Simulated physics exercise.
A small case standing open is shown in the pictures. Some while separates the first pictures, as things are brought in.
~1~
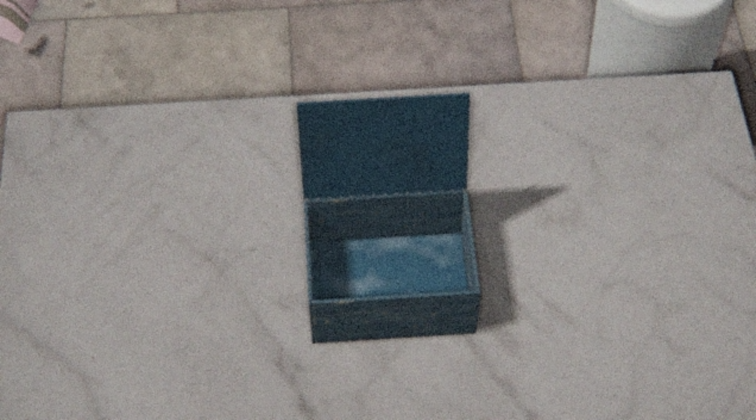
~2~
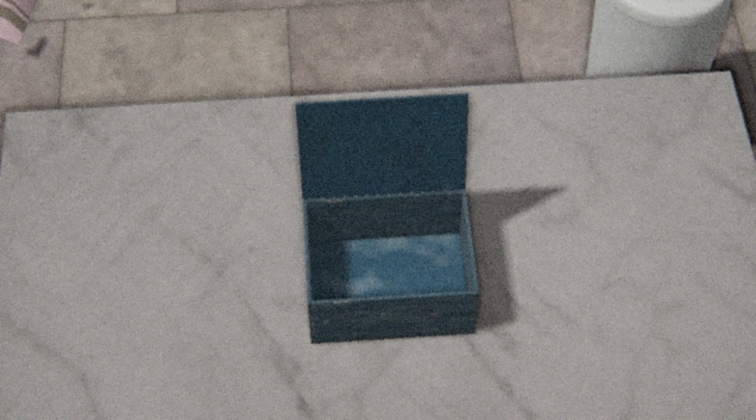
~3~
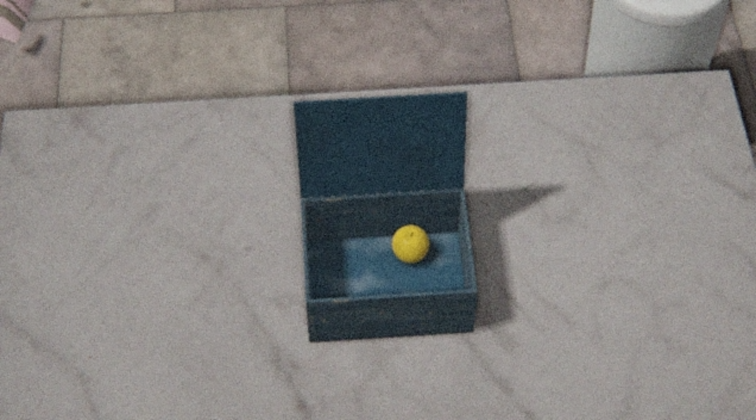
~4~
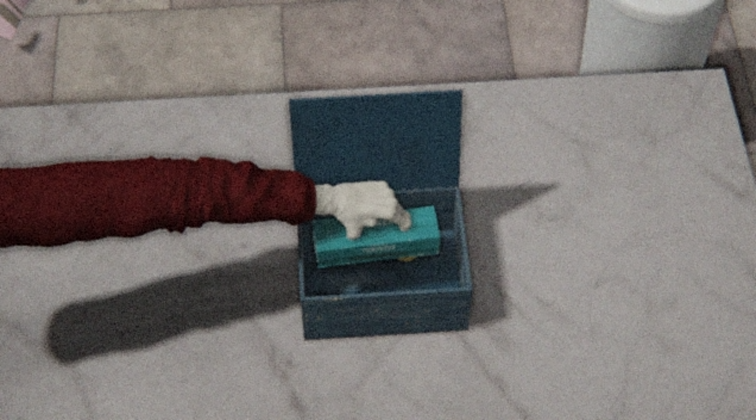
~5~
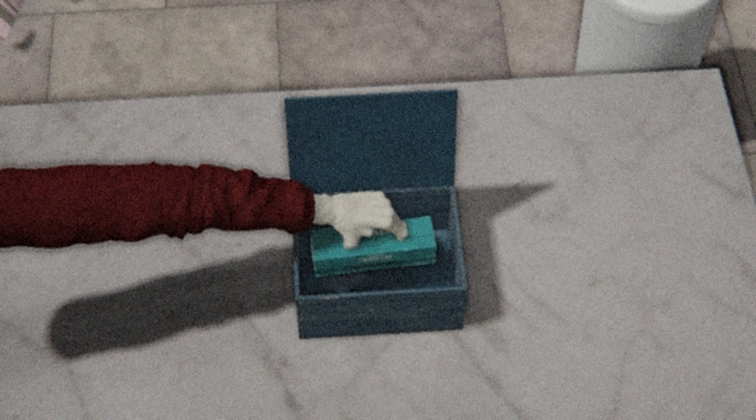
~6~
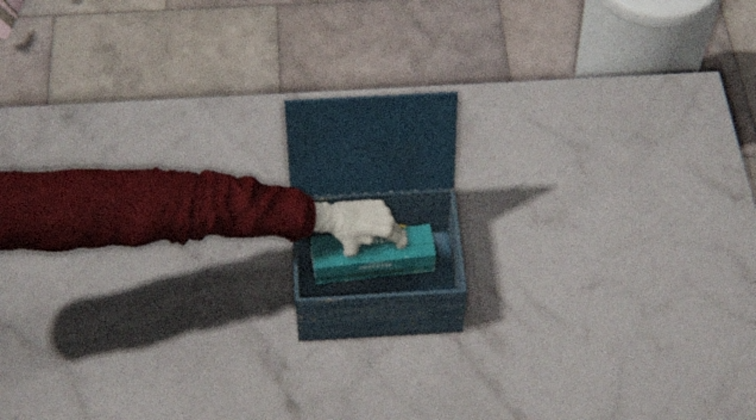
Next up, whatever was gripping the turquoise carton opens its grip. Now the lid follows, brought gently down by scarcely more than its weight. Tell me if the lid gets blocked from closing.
It does not; the lid closes.
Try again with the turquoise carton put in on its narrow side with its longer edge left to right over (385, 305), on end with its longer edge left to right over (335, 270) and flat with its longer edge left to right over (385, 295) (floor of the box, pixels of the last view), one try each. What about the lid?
In order: Lid shuts, lid stays open, lid shuts.
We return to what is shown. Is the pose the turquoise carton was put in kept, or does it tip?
It stays as it was set.
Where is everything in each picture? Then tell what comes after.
In the first frame, the last thing is not in view yet.
In the second frame, the last thing is not in view yet.
In the third frame, the last thing is not in view yet; yellow apple (411, 244).
In the fourth frame, still above its spot; turquoise carton (376, 237).
In the fifth frame, still above its spot; turquoise carton (373, 246).
In the sixth frame, in place under the hand; turquoise carton (373, 254).
Then, 1.00 s after the last picture, lid starting down; turquoise carton slid a little near (379, 283); yellow apple rolled a little.
Then, 1.60 s after the last picture, lid 57° above the rim; turquoise carton slid a little near (379, 283); yellow apple rolled a little.
Then, 1.90 s after the last picture, lid 21° above the rim; turquoise carton slid a little near (379, 283); yellow apple rolled a little.
At rest, lid shut; moved from the start, turquoise carton; yellow apple in place. Seen from the same camera at the end, turquoise carton near (379, 283).
